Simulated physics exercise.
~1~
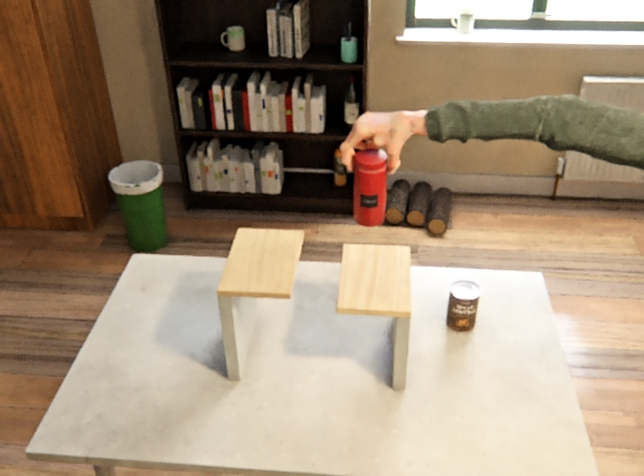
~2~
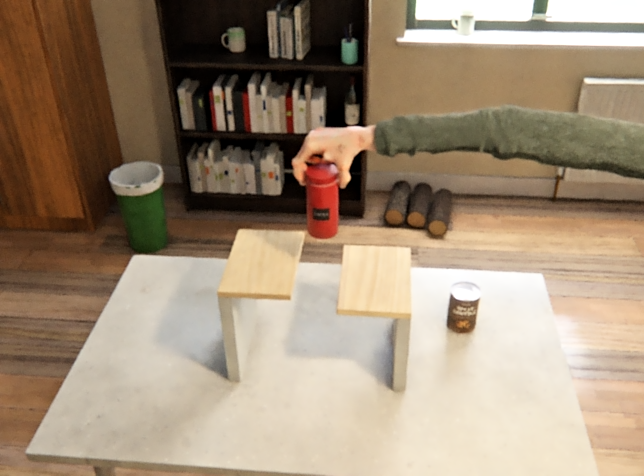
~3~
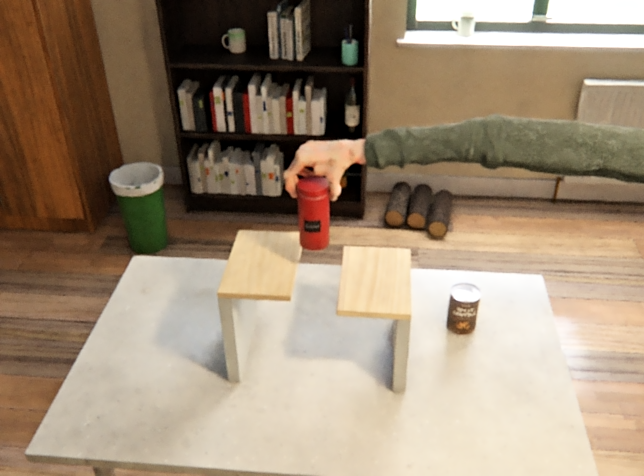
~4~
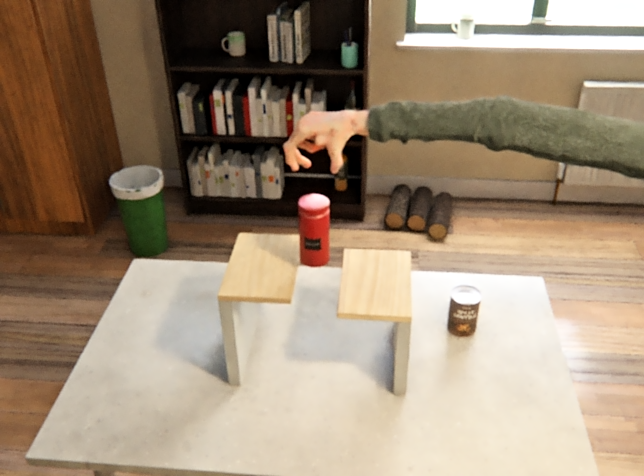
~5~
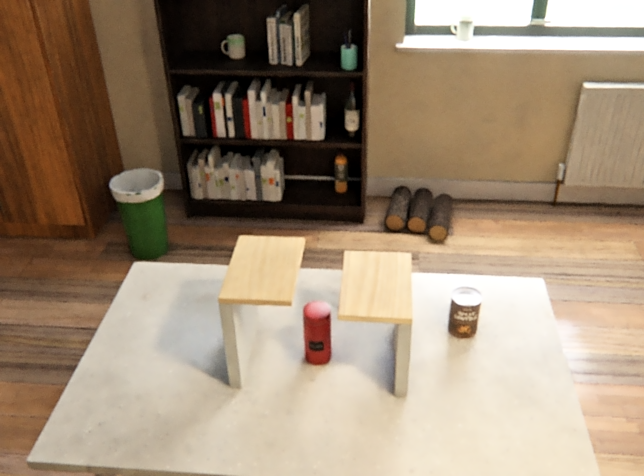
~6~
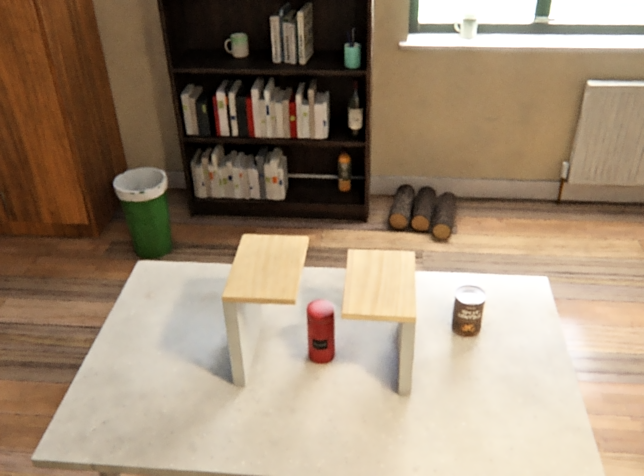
At the start, a hand in a green sleeve holds a red jar upright above a pale table, where two wooden-topped supports stand a little apart and a brown tin sits to their right. The hand carries the jar left until it is over the gap between the supports, then lowers it slightly. The fingers open and draw back, leaving the jar upright and unheld. The jar drops through the gap and reaches the tabletop as the arm leaves the view. It ends standing upright and still between the supports, with the tin still in its place.
